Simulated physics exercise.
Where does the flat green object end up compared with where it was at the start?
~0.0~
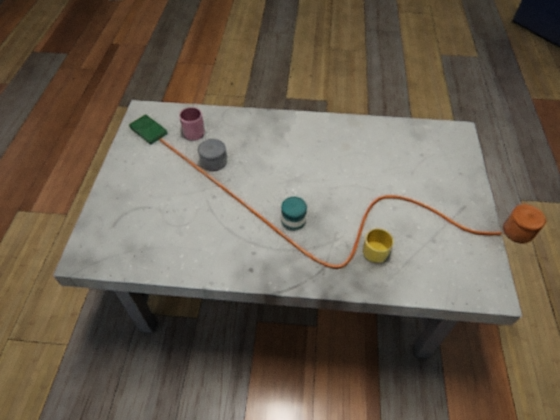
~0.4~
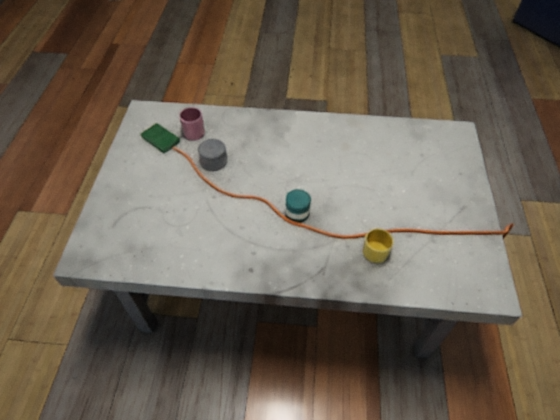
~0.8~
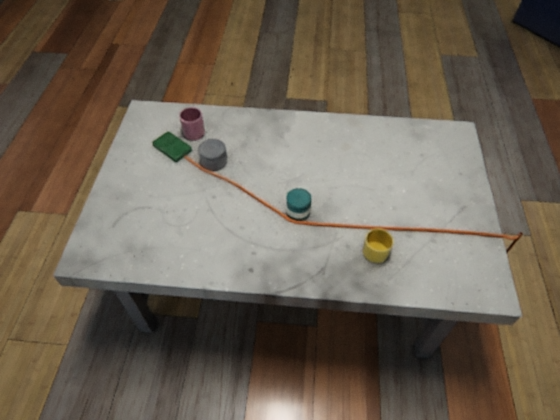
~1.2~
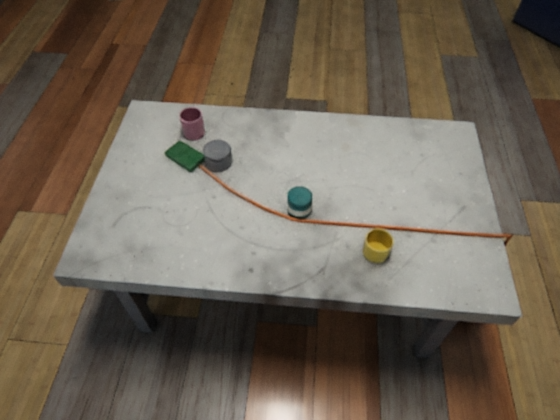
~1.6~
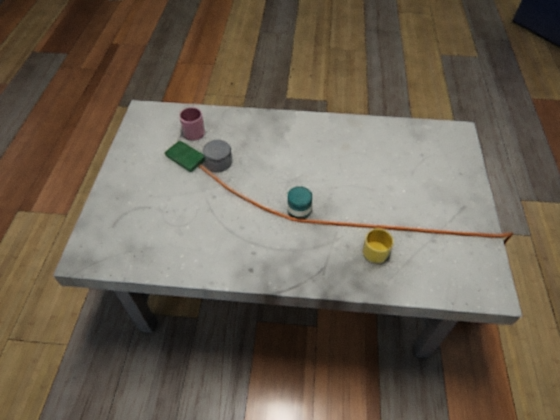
It starts near the table's upper left corner, to the left of the pink mug, and ends a little farther right and closer to the viewer, just below the pink mug and right beside the grey tub.
An orange cylinder dropped off the right side of the table, pulling its curvy cord nearly straight and dragging the flat green object toward the grey tub, where it stopped beside it, still on the table, with the teal canister barely nudged.
